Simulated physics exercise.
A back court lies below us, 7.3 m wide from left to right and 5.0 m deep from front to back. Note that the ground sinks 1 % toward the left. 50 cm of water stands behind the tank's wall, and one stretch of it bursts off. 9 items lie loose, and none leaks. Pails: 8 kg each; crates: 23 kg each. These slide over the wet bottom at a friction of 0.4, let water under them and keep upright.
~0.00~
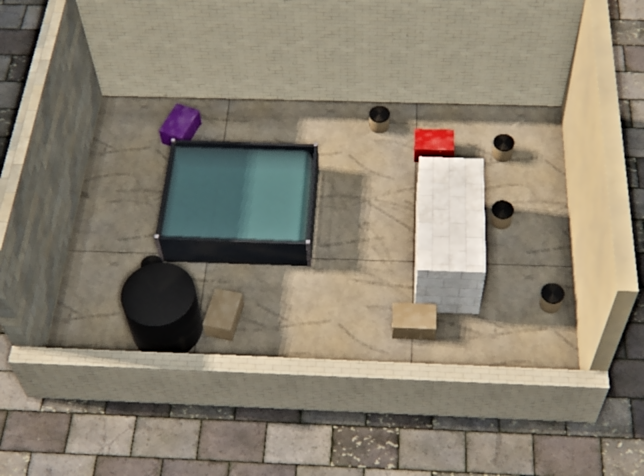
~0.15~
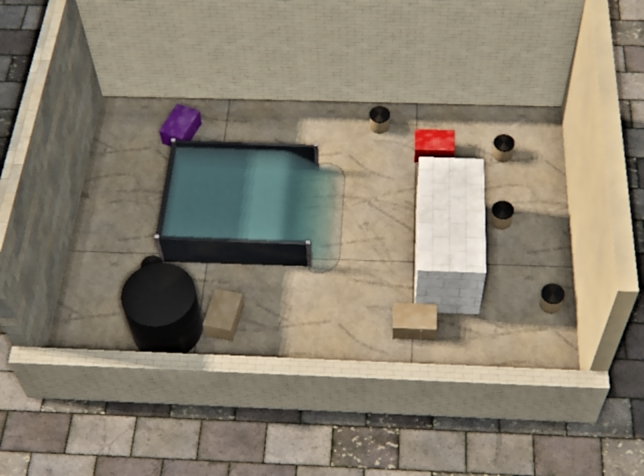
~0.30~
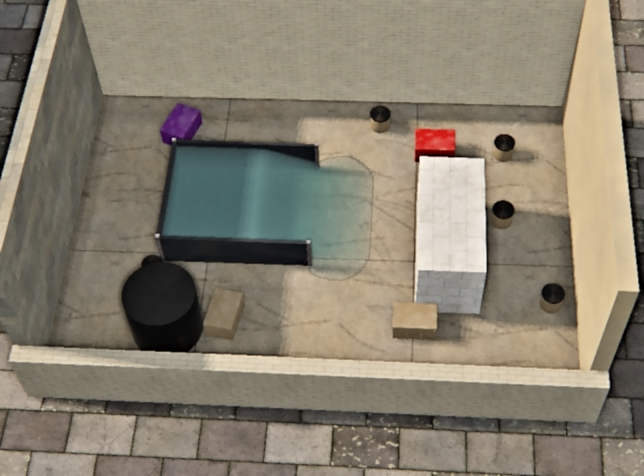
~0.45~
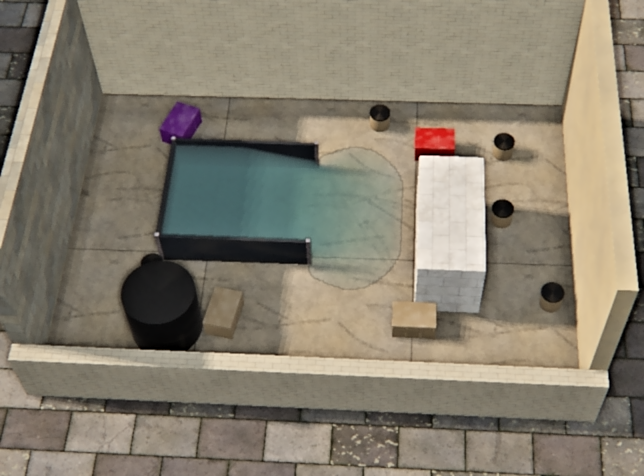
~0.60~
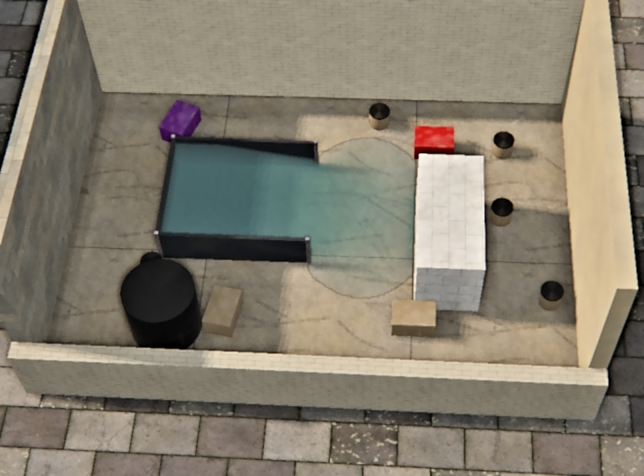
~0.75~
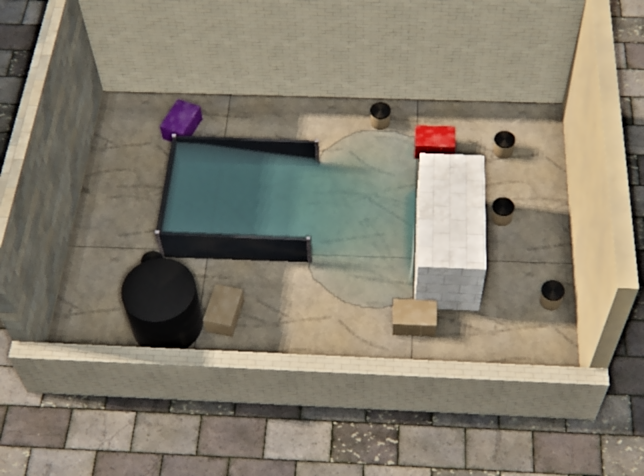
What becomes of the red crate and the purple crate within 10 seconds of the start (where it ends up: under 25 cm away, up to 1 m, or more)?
As I see it, the red crate leaves its spot far behind; the purple crate keeps to its spot.
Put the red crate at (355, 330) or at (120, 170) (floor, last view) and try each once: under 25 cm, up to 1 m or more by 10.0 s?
Run 1: It is pushed far off. Run 2: It remains nearly still.
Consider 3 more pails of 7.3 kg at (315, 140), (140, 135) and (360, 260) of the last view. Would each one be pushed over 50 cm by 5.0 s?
Note, same order as listed: Inside the limit, inside the limit, beyond the limit.
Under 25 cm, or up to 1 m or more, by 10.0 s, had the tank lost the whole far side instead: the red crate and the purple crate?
Well, the red crate scoots over a bit and the purple crate goes a long way.
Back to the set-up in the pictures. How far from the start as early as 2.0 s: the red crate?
I'd guess some 80 cm by then.
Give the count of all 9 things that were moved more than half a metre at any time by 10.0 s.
7 of them.
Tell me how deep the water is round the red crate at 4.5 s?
The depth there is around 11 cm.
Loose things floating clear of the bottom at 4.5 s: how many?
By my count, 1.
After 2.0 s the red crate is near (462, 104), 0.8 m from its start, aground; the purple crate is near (180, 116), 0.0 m from its start, aground; 0 afloat.
After 4.5 s the red crate is near (547, 154), 1.7 m from its start, afloat; the purple crate is near (180, 116), 0.0 m from its start, aground; 1 afloat.
After 7.0 s the red crate is near (545, 227), 2.3 m from its start, aground; the purple crate is near (180, 116), 0.0 m from its start, aground; 3 afloat.
After 10.0 s the red crate is near (545, 227), 2.3 m from its start, aground; the purple crate is near (180, 116), 0.0 m from its start, aground; 1 afloat.
